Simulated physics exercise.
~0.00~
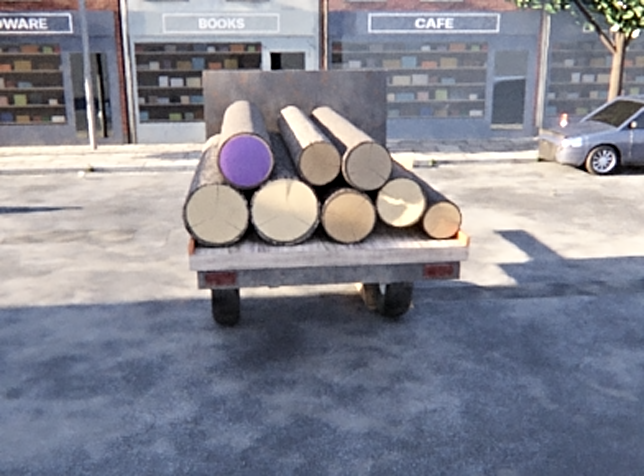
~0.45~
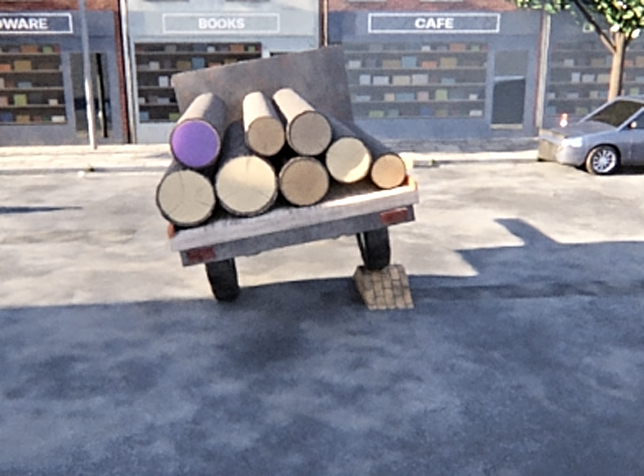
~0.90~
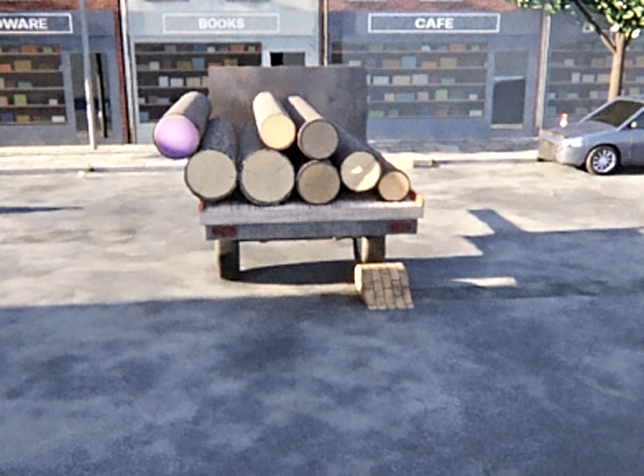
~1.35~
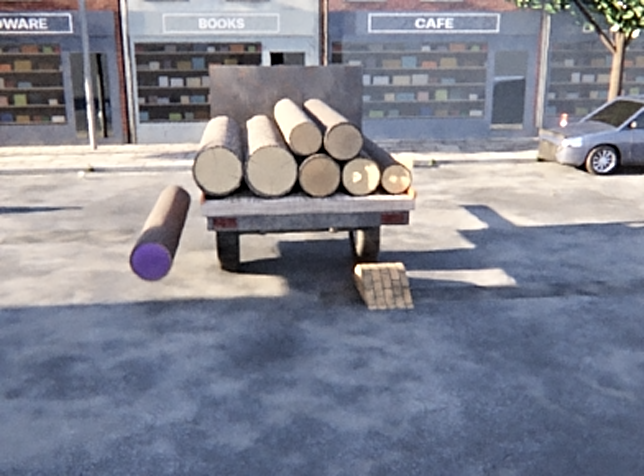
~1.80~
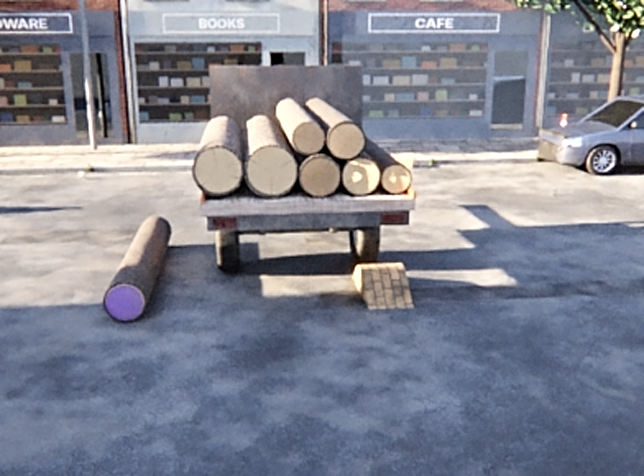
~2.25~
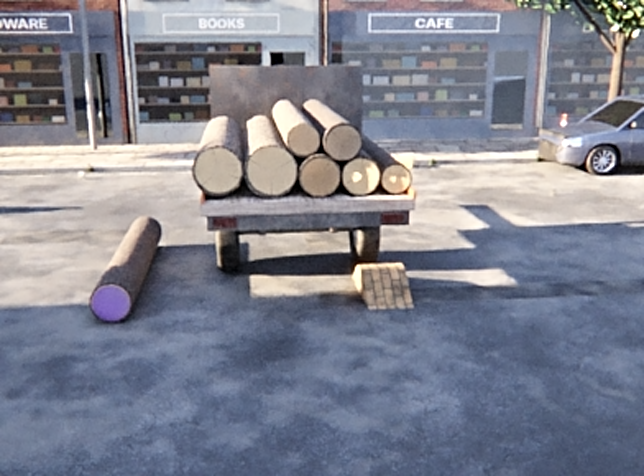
The purple-ended log rolls off the tilting trailer's left side and rests on the ground.
